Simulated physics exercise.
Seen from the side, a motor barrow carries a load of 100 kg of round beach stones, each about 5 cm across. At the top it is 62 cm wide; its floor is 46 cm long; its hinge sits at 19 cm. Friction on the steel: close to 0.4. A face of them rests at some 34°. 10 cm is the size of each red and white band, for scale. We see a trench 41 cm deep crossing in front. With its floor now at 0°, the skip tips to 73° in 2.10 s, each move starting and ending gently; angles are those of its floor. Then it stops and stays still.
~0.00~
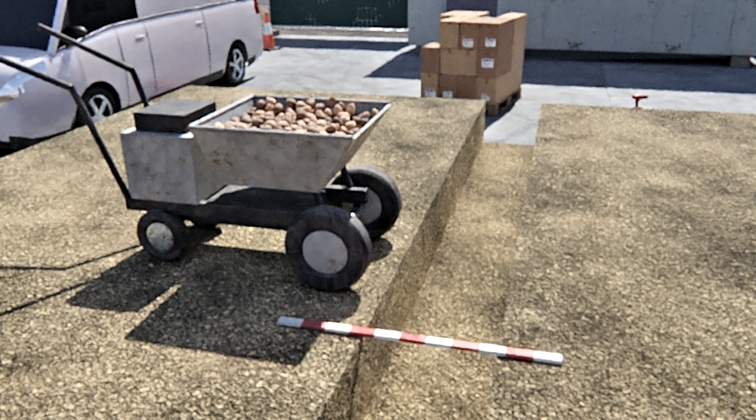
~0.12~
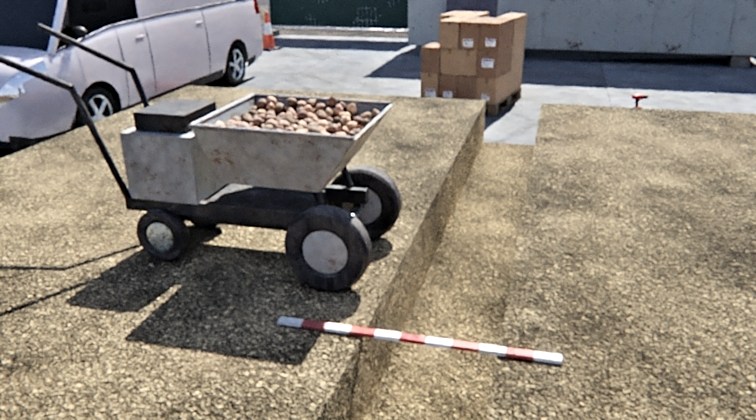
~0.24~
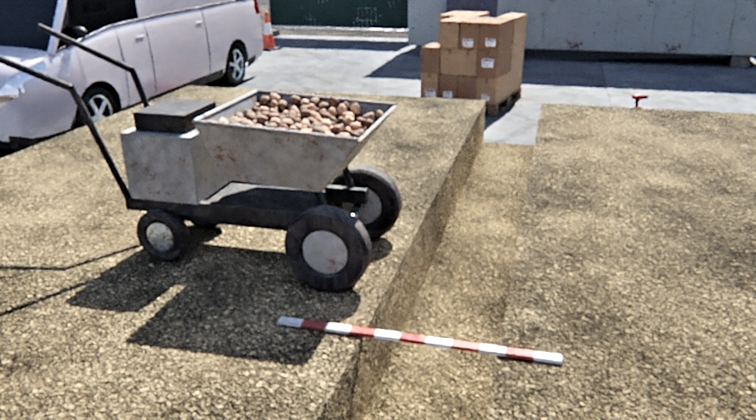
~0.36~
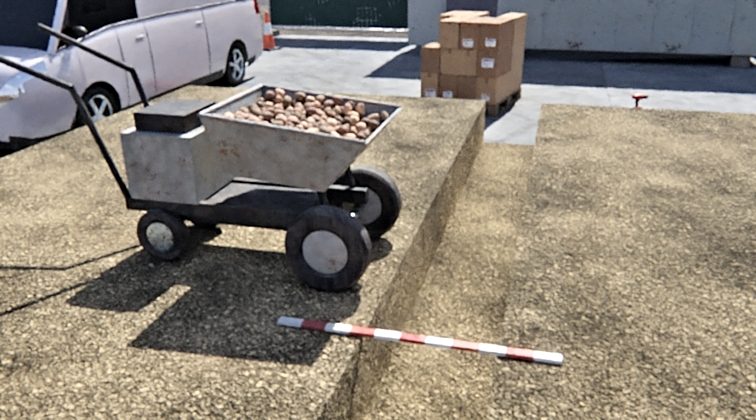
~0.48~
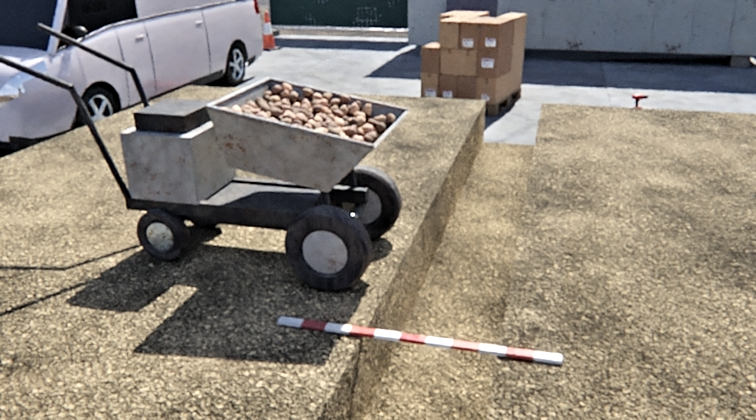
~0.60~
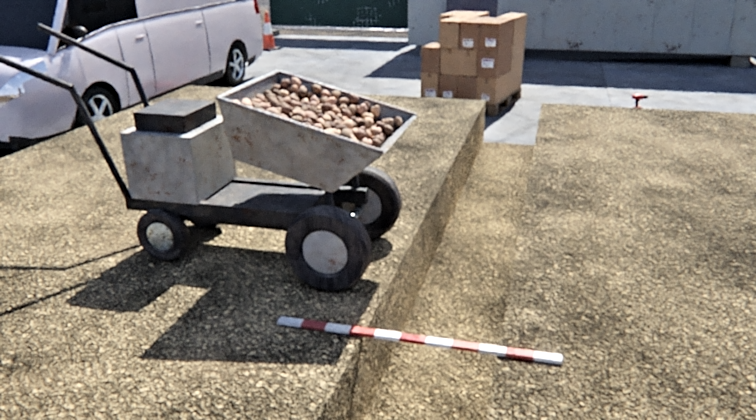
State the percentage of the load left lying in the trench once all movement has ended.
The share left there is about 80 per cent.
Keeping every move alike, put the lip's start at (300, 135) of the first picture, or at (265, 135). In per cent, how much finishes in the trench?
Close to 100 percent in the first case, 100 percent in the second.
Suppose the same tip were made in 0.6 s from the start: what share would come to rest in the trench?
It would come to roughly 50 per cent.
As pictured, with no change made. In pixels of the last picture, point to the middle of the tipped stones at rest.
The tipped stones centre close to (480, 338).
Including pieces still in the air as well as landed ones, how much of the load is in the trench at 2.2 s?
50 per cent, give or take.
After 1.6 s the floor is at 62°; 95 % in the skip, 5 % in the trench; the foremost stones are at (484, 265).
After 2.2 s the floor is at 73°; 35 % in the skip, 49 % in the trench, 16 % past the trench; the foremost stones are at (613, 276).
After 2.5 s the floor is at 73°; 13 % in the skip, 67 % in the trench, 20 % past the trench; the foremost stones are at (660, 272).
After 4.5 s the floor is at 73°; 0 % in the skip, 80 % in the trench, 20 % past the trench; the foremost stones are at (667, 265).
